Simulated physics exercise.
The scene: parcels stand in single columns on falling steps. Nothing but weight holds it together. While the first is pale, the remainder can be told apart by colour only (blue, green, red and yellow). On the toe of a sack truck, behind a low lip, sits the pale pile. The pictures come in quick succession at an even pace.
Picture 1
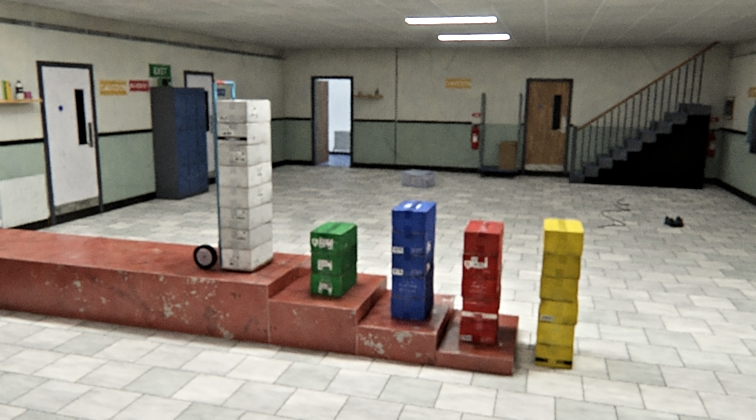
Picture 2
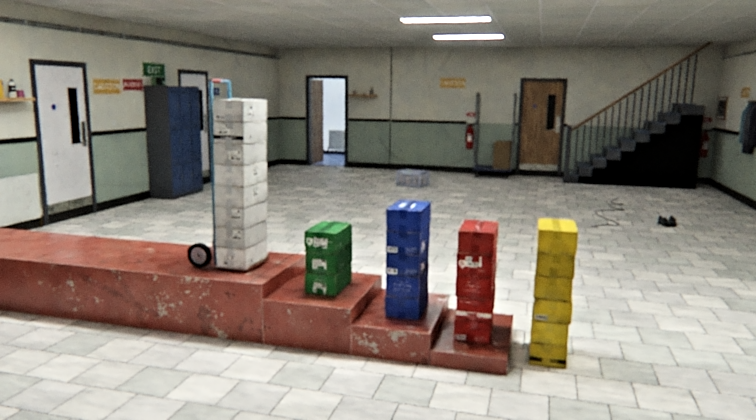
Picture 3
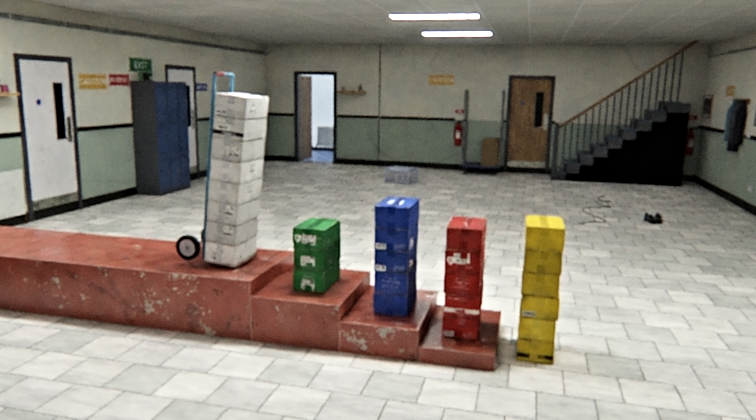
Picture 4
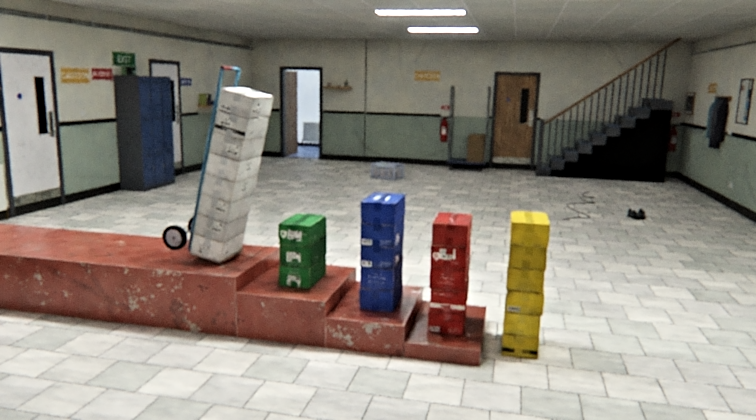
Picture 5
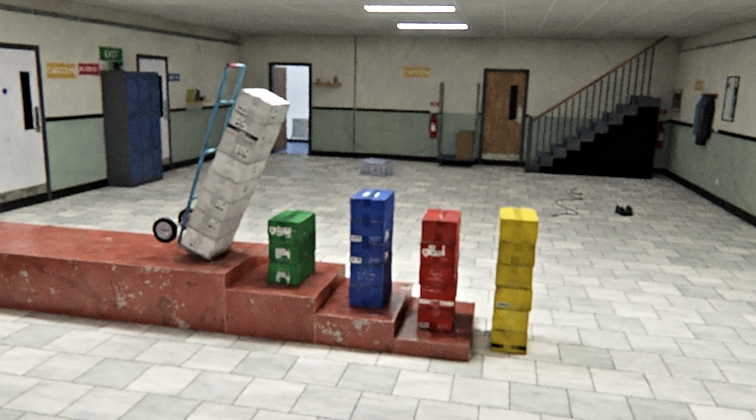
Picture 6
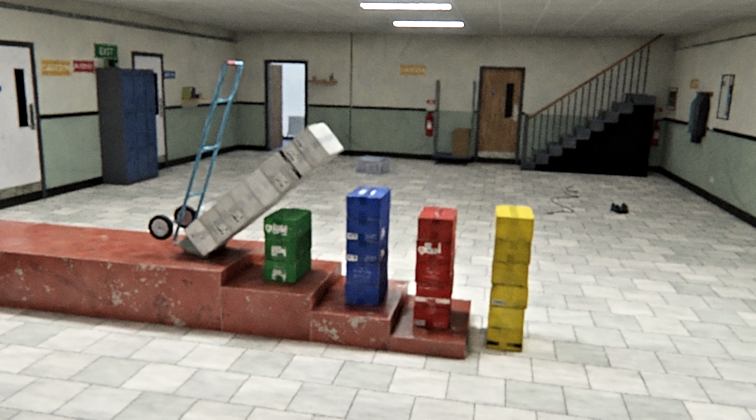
A tall white column of boxes, on a blue hand truck atop a red platform at the left, leans slowly, then steeply, to the right in a tiled hall seen from slightly above. Green, blue, red and yellow stacks stand to its right, the first three on descending steps and the yellow on the floor, all unmoved. The truck's frame tilts the same way, less far, as the camera pans slightly right.
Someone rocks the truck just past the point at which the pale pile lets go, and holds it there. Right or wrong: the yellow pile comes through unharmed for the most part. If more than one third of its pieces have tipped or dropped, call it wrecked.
Right.
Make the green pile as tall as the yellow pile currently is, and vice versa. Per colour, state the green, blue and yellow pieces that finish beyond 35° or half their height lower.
Colour by colour: Green 5; blue 5; yellow 1.
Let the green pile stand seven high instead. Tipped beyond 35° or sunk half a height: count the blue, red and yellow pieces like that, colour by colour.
By colour, I'd count blue 5, red 5, yellow 6.
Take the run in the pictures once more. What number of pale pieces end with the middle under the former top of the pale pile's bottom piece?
4, all in all.
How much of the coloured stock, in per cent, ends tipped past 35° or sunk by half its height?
Roughly 0 percent.
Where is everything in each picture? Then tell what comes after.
In the first frame (pixels give the middle of a visible side; the camera pans a little), truck frame (216, 121) level; top yellow parcel (563, 243); top blue parcel (408, 222); none of the others has stirred.
Truck frame (212, 119) rocked barely; top yellow parcel (557, 242), in the second frame.
Truck frame (212, 112) rocked a little, top of the pale pile leaning a little; top yellow parcel (545, 239); none of the others has stirred, in the third frame.
Truck frame (215, 106) rocked a little, top of the pale pile leaning a little; top yellow parcel (530, 235); none of the others has stirred, in the fourth frame.
Truck frame (217, 103) rocked clearly, top of the pale pile leaning clearly; top yellow parcel (519, 231); none of the others has stirred, in the fifth frame.
Truck frame (215, 101) rocked clearly, top of the pale pile leaning steeply; top yellow parcel (515, 229); top red parcel (435, 230); none of the others has stirred, in the sixth frame.
Shortly afterwards, 8 of the pale pile down; none of the 6 yellow parcels down (0 of 19 in all colours); top yellow parcel unmoved.
Next, 8 of the pale pile down; none of the 6 yellow parcels down (0 of 19 in all colours); top yellow parcel unmoved; top blue parcel a little from its place.
Some moments later, 8 of the pale pile down; none of the 6 yellow parcels down (0 of 19 in all colours); top yellow parcel unmoved; top blue parcel half its height from its place.
Afterwards, 8 of the pale pile down; none of the 6 yellow parcels down (0 of 19 in all colours); top yellow parcel unmoved; top blue parcel tilted a little.
In the end, 8 of the pale pile down; none of the 6 yellow parcels down (0 of 19 in all colours); top yellow parcel unmoved; top red parcel a little from its place. From the last view, middles, top yellow parcel near (514, 222), top red parcel near (441, 223).
